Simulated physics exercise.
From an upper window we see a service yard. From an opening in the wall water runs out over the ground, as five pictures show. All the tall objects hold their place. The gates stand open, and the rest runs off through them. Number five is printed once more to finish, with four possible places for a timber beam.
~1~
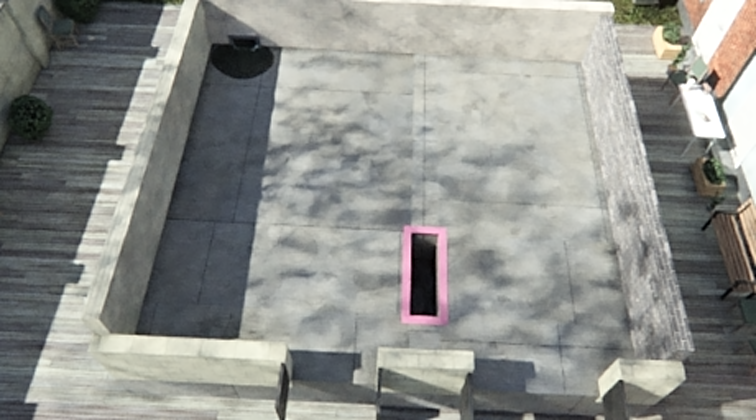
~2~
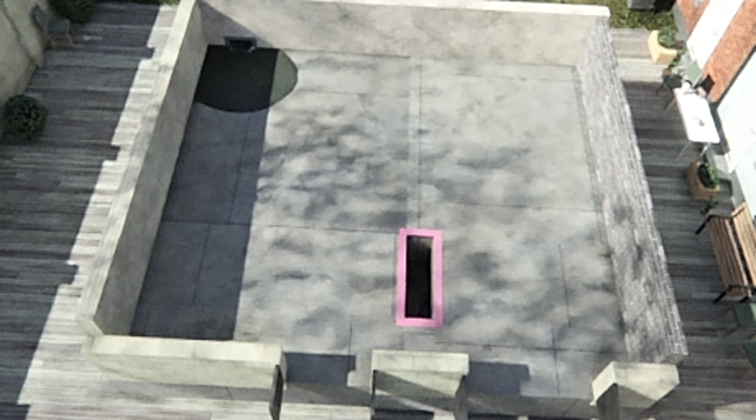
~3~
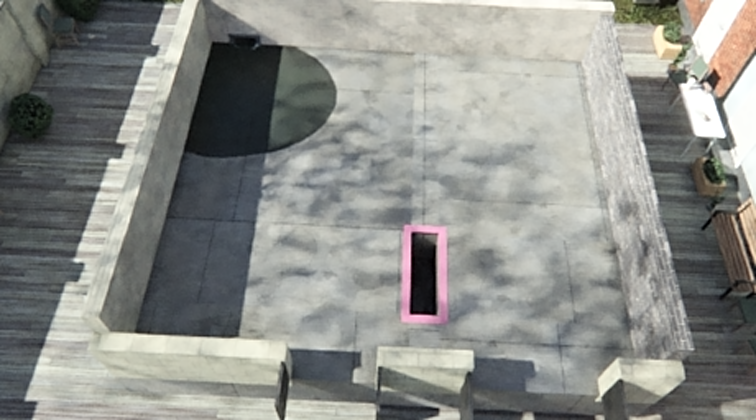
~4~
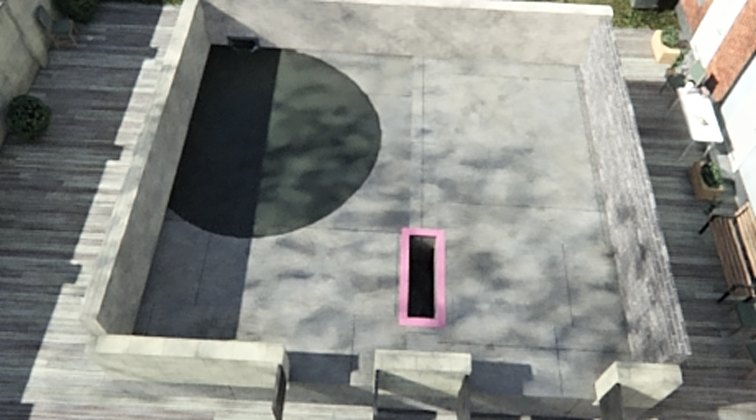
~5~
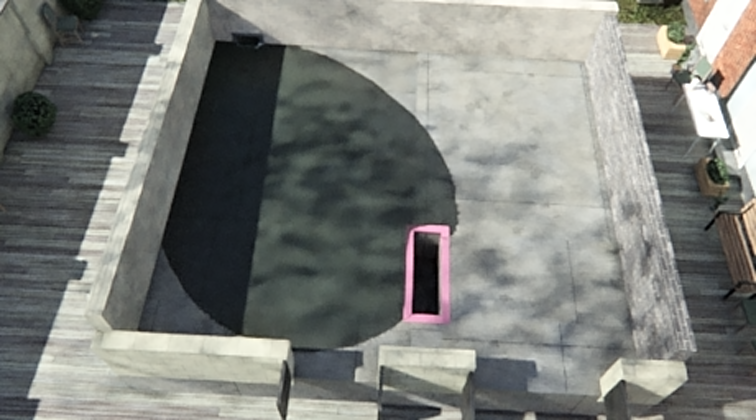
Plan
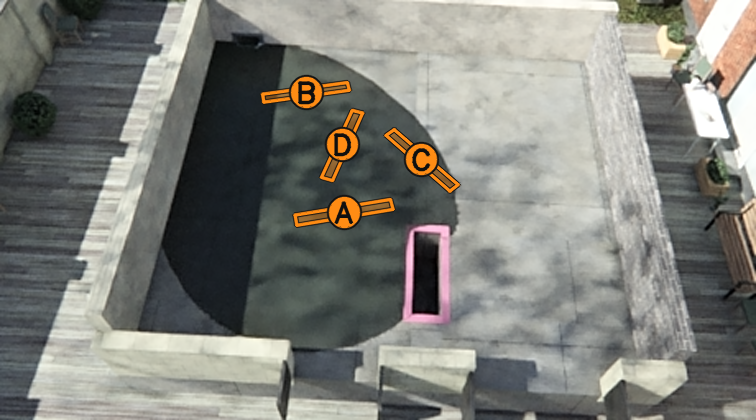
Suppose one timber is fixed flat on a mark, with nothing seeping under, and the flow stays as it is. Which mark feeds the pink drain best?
I would pick place C.
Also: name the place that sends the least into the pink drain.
Here it is place A.
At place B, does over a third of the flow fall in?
No, it does not.
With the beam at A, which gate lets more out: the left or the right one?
The right one.
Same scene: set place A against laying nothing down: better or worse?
Worse.
On the marked copy, A from (296, 220) to (391, 204); B from (263, 98) to (348, 86); C from (390, 132) to (454, 187); D from (327, 179) to (357, 111).
Choosing A, about 10 % of the stream runs into the pink drain, about 89 % out by the gates.
Choosing B, about 18 % of the stream runs into the pink drain, about 82 % out by the gates.
Choosing C, about 31 % of the stream runs into the pink drain, about 68 % out by the gates.
Choosing D, about 15 % of the stream runs into the pink drain, about 83 % out by the gates.
